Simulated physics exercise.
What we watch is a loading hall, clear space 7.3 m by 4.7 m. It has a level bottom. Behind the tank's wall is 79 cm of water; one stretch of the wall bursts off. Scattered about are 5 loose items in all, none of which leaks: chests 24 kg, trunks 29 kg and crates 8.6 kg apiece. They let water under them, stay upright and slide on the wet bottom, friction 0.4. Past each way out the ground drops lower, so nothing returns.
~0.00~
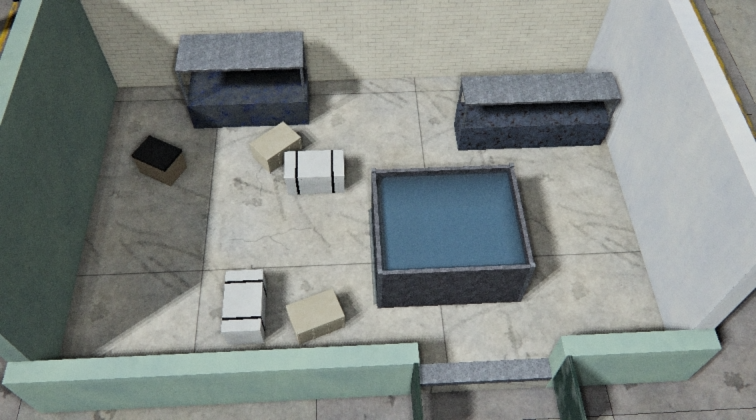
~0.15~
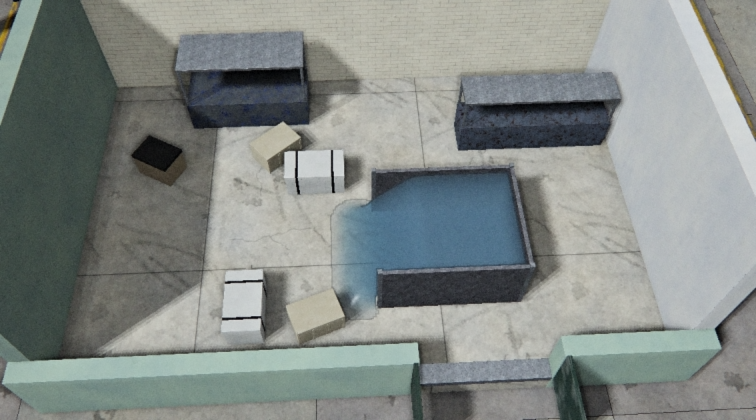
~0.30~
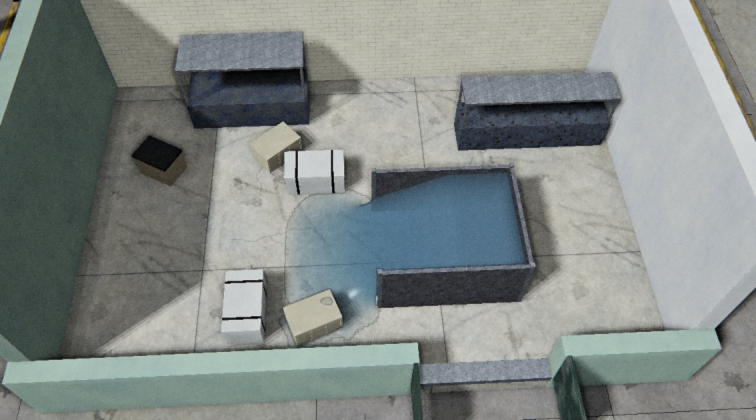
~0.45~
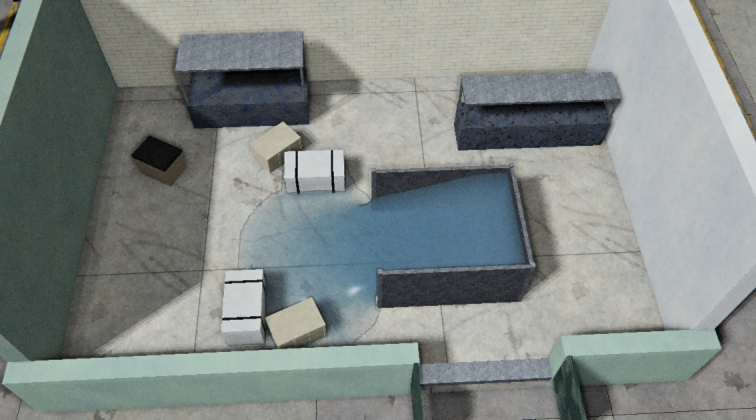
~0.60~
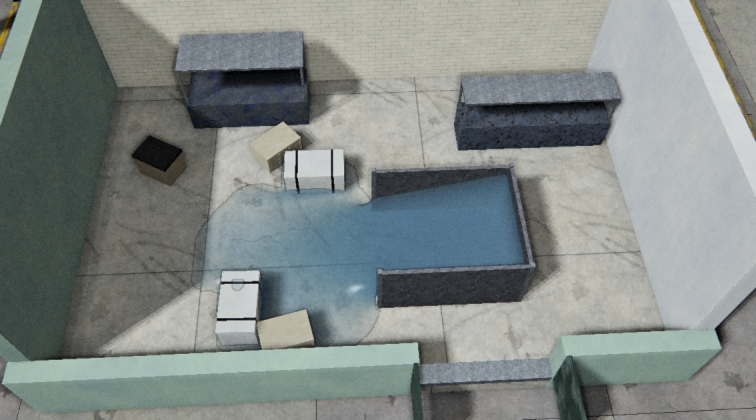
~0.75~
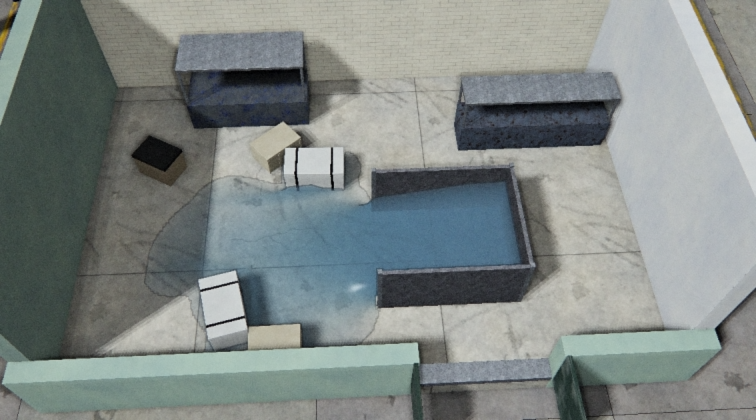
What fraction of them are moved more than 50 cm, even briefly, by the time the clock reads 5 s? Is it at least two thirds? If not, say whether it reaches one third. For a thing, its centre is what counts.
The fraction is two thirds at least.
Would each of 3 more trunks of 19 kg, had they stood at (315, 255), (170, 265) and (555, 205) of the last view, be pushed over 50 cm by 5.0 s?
Each in order: Surpassed / surpassed / not reached.
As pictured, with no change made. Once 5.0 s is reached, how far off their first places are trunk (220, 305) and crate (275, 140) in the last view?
So you get 200 cm for the one named first, 50 cm for the other.
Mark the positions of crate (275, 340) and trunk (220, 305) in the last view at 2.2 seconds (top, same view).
First near (153, 319), second near (80, 316).
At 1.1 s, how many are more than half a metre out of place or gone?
Count: 2.
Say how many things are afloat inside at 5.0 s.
Total: 4.
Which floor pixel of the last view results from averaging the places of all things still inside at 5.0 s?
Somewhere near (262, 180).
After 1.1 s 2 of 5 are over 50 cm from their spots; 1 afloat.
After 2.2 s 4 of 5 are over 50 cm from their spots; 3 afloat.
After 3.5 s 4 of 5 are over 50 cm from their spots; 3 afloat.
After 5.0 s 4 of 5 are over 50 cm from their spots, and 4 have been at some point; 4 afloat.
